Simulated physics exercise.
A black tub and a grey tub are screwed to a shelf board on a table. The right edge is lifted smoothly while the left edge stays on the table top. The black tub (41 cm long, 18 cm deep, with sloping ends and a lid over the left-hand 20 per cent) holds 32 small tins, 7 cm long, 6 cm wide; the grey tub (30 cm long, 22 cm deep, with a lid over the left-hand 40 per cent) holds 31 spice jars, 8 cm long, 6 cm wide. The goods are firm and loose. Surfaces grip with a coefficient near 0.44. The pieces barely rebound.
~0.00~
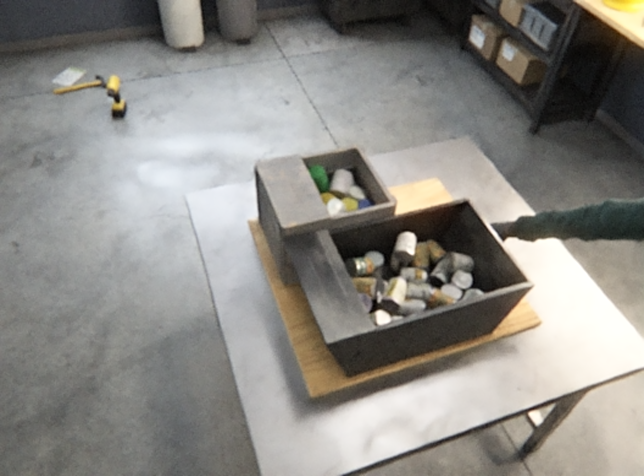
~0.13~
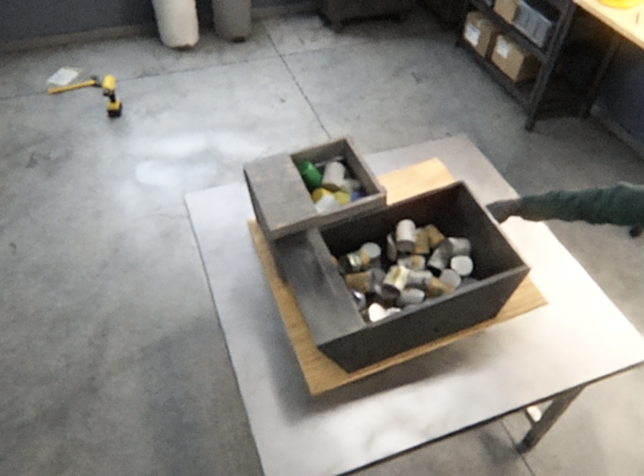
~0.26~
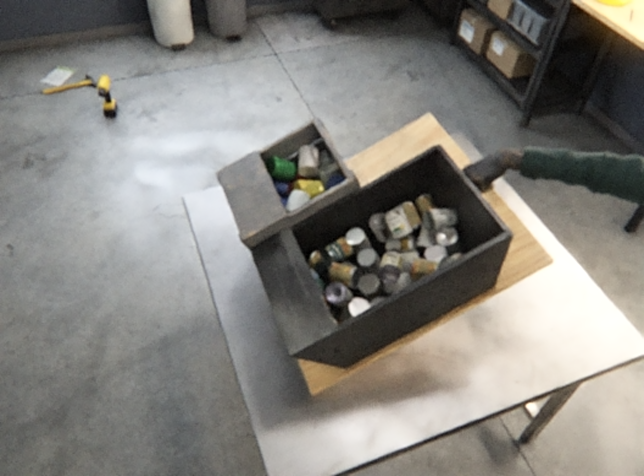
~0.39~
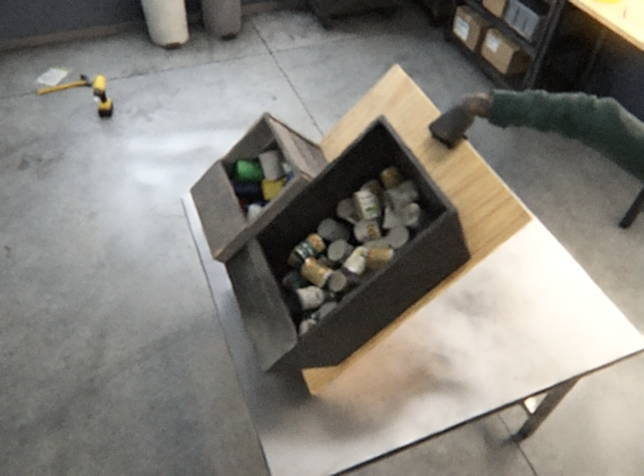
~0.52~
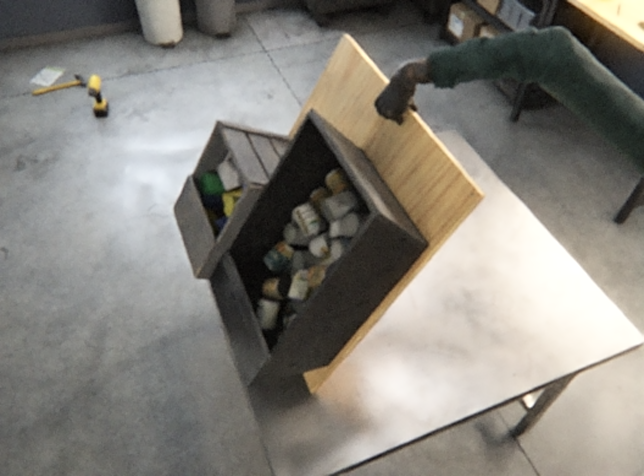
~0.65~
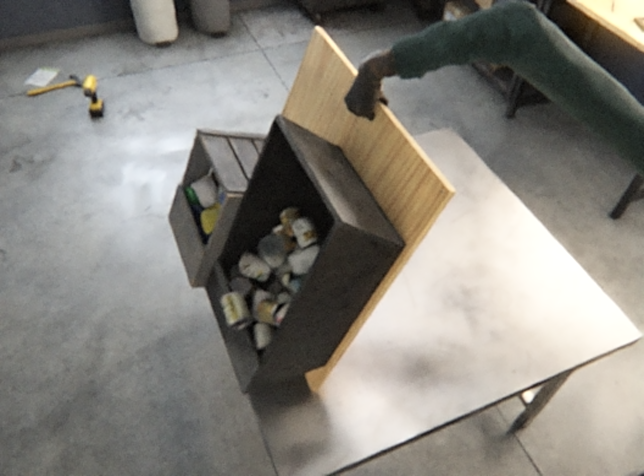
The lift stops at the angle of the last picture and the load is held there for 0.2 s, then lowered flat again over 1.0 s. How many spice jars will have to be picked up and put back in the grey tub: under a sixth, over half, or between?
It sheds under a sixth of them.
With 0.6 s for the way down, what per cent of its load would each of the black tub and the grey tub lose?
Then black tub 20, grey tub 10 per cent.
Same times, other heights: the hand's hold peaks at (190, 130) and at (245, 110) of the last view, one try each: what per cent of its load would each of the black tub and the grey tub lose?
Black tub 60 then 60, grey tub 30 then 20 per cent.
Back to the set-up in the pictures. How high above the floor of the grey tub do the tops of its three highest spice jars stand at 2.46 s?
Roughly 17 cm high.
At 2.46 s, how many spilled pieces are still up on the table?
Some 0 pieces.
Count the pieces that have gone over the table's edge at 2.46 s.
Roughly 4.
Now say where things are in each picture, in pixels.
In the first frame (we follow the rim corner now nearest the camera; the camera moves round a little), grey tub at (287, 228); black tub at (331, 342); tilt 0°; nothing out yet.
Grey tub at (275, 230); black tub at (321, 343); tilt 7°, in the second frame.
Grey tub at (248, 238); black tub at (296, 352); tilt 24°, in the third frame.
Grey tub at (218, 256); black tub at (268, 367); tilt 44°, in the fourth frame.
Grey tub at (200, 274); black tub at (251, 382); tilt 61°, in the fifth frame.
Grey tub at (195, 283); black tub at (247, 389); tilt 68°; 1 out, the lowest tin at (236, 310), in the sixth frame.
After 0.94 s, tilt 66°; 4 of 32 out of the black tub and 0 of 31 out of the grey tub.
After 1.30 s, tilt 39°; 4 of 32 out of the black tub and 0 of 31 out of the grey tub.
After 1.81 s, tilt 0°; 4 of 32 out of the black tub and 0 of 31 out of the grey tub.
Final count (at 2.46 s), 4 of 32 out of the black tub and 0 of 31 out of the grey tub. Asked share, 0 of 31, 0 per cent.
